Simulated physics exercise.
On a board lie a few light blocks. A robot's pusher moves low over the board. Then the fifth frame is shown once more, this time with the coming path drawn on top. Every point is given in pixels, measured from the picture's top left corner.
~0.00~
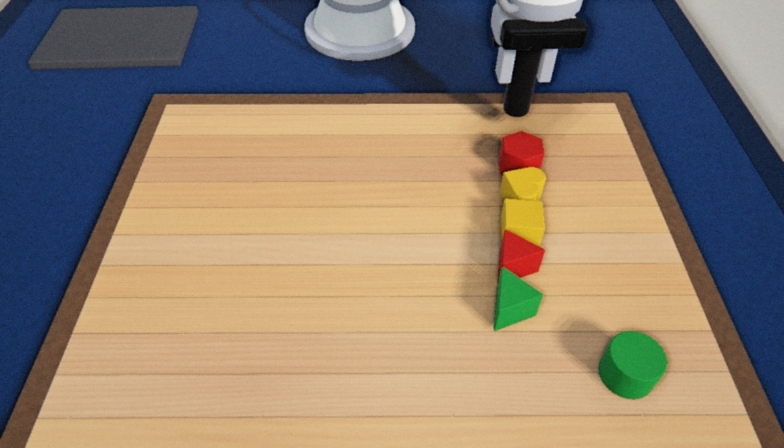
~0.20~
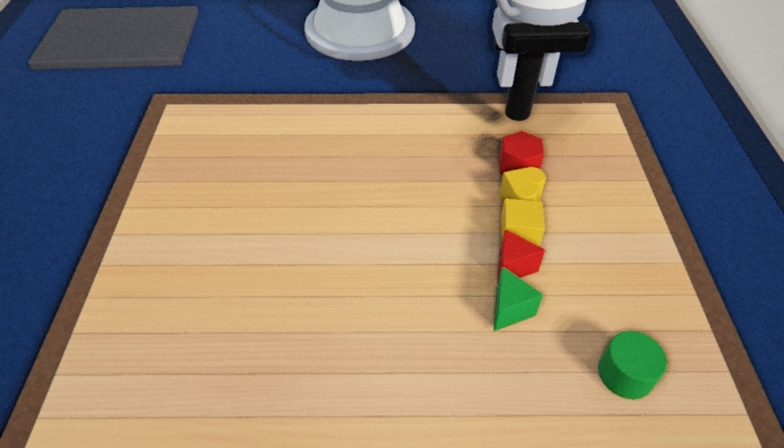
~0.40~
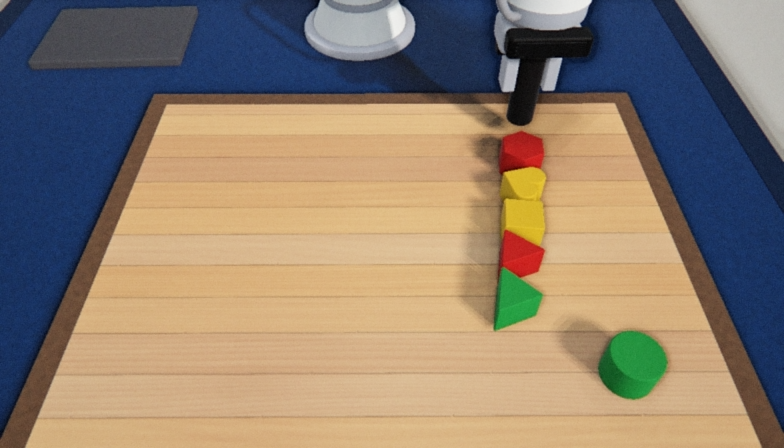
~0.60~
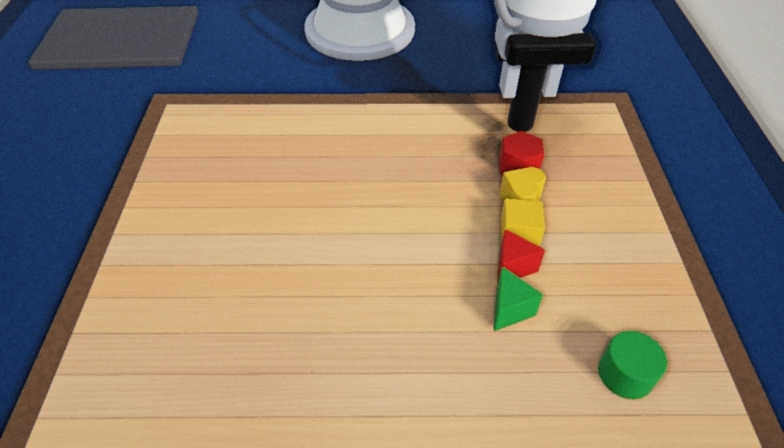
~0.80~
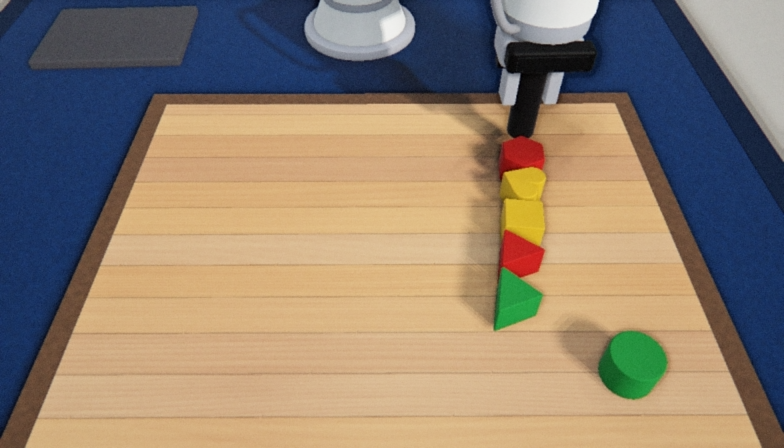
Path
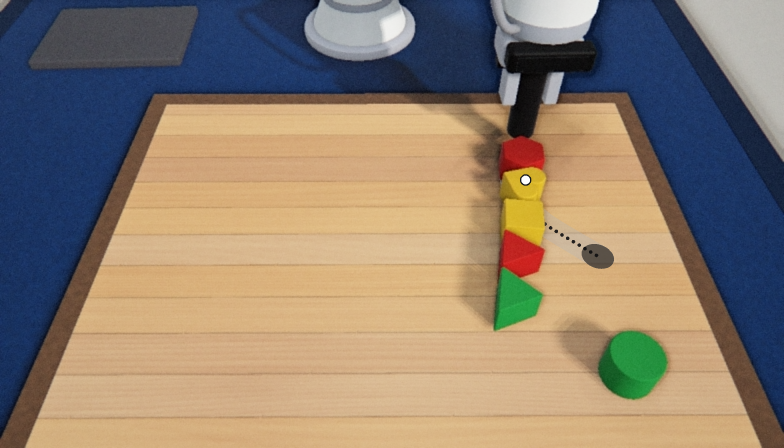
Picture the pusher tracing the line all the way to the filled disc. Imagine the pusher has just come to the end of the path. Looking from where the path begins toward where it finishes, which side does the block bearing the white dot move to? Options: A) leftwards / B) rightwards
My pick is A.
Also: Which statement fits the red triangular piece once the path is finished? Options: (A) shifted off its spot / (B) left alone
I choose A.
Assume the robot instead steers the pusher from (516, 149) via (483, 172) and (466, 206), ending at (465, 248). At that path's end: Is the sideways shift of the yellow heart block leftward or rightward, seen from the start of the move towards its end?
Its sideways move is to the left.
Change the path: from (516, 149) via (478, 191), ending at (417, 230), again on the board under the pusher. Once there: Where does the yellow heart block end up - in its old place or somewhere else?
It leaves its spot.
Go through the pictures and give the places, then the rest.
Lower end of the pusher (516, 111), tops of blocks, red triangular piece (518, 247), red hexagonal block (523, 145), yellow square (525, 213), yellow heart block (526, 180), in the first picture.
Pusher (517, 114), blocks as before, in the second picture.
Pusher (519, 119), blocks as before, in the third picture.
Pusher (520, 125), blocks as before, in the fourth picture.
Pusher (520, 133), red triangular piece (518, 247), red hexagonal block (524, 150), yellow square (525, 213), yellow heart block (526, 180), in the fifth picture.
The drawn path runs from (516, 149) over (515, 186) and (545, 224) to (598, 256); the dot is on the yellow heart block.
What follows on the original path. One third of the way, pusher (519, 170); red triangular piece (513, 255); red hexagonal block (539, 186), turned 50° anticlockwise; yellow square (530, 234), turned 40° clockwise; yellow heart block (561, 213).
Two thirds of the way, pusher (550, 208); red triangular piece (512, 256), turned 15° clockwise; red hexagonal block (578, 227), turned 60° anticlockwise; yellow square (532, 237), turned 45° clockwise; yellow heart block (608, 255).
At the end, pusher (605, 240); red triangular piece (512, 256), turned 15° clockwise; red hexagonal block (630, 265), turned 40° anticlockwise; yellow square (532, 237), turned 45° clockwise; yellow heart block (652, 301).
